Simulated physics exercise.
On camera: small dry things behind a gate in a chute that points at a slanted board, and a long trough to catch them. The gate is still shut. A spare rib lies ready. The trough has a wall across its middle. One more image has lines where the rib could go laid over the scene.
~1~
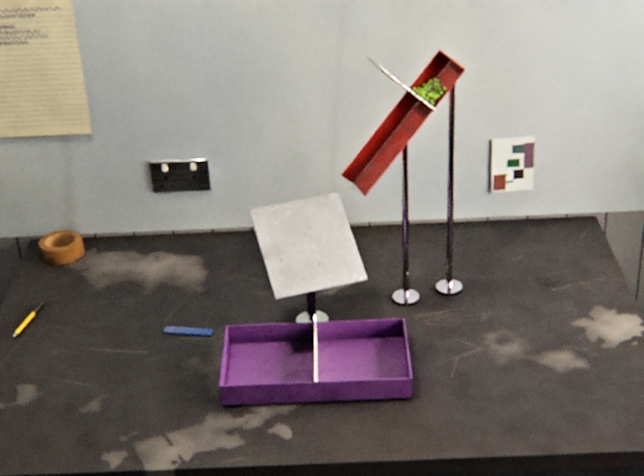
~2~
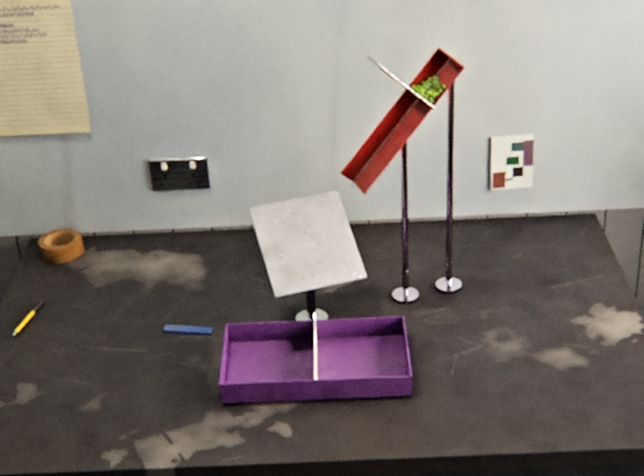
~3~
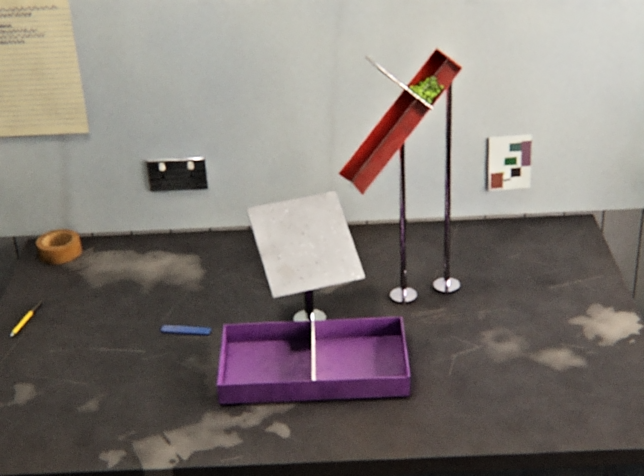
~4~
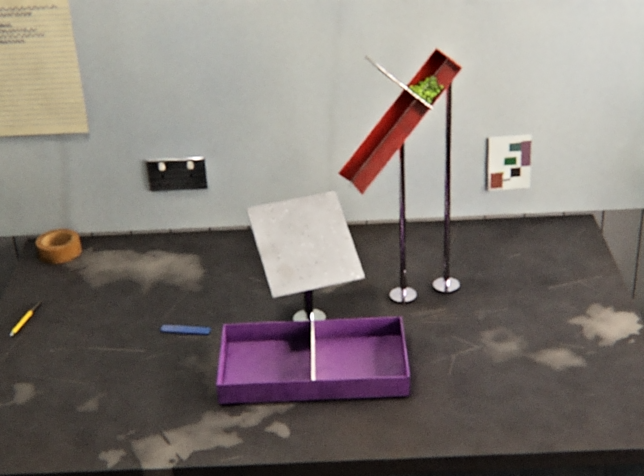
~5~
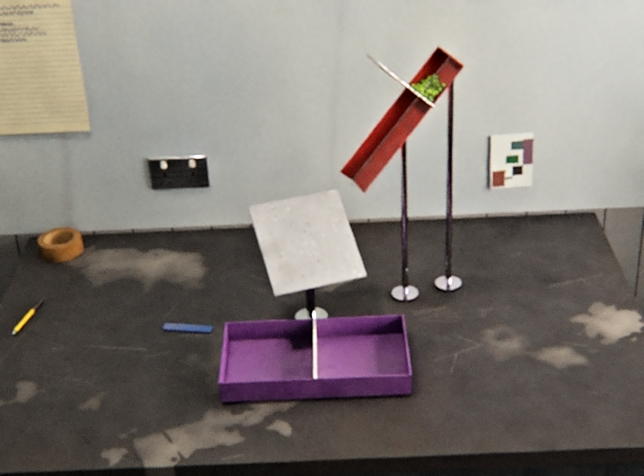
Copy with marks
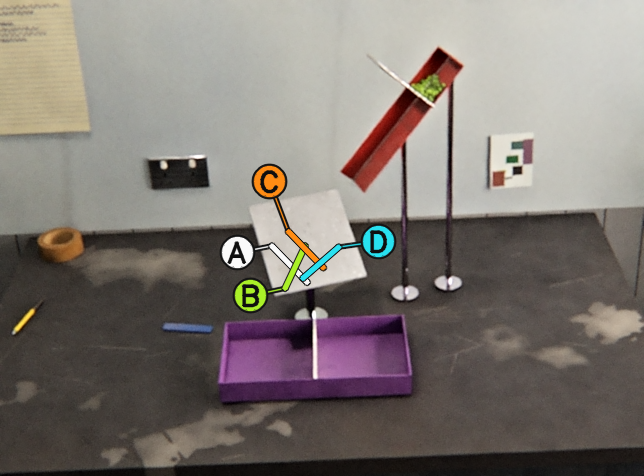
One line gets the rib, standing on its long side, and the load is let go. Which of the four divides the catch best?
Choose B.
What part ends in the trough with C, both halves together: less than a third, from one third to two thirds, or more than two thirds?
Line C gives more than two thirds.
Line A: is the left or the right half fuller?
More lands on the right.
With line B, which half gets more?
More lands on the left.
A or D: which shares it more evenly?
It is A.
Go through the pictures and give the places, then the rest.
In the first frame, load behind the gate at (429, 91), dried peas; lip of the chute at (360, 190), sloping fairly steeply.
In the second frame, middle of the board at (307, 242), tilted fairly steeply; middle of its low edge at (322, 287); of its high edge at (294, 199).
In the third frame, front corners of the trough at (218, 385) and (409, 376); front end of its middle wall at (313, 381).
In the fourth frame, middle of the load at (426, 89); lip at (357, 189).
In the fifth frame, middle of the load at (428, 88); lip at (359, 187).
On the marked copy, line A from (271, 245) to (307, 282); line B from (305, 245) to (285, 288); line C from (288, 231) to (323, 267); line D from (338, 247) to (302, 278).
With A, of what is caught, about a quarter in the left half, most in the right.
With B, of what is caught, about two thirds in the left half, about a third in the right.
With C, of what is caught, a small part in the left half, nearly all in the right.
With D, of what is caught, nearly all in the left half, a stray few in the right.
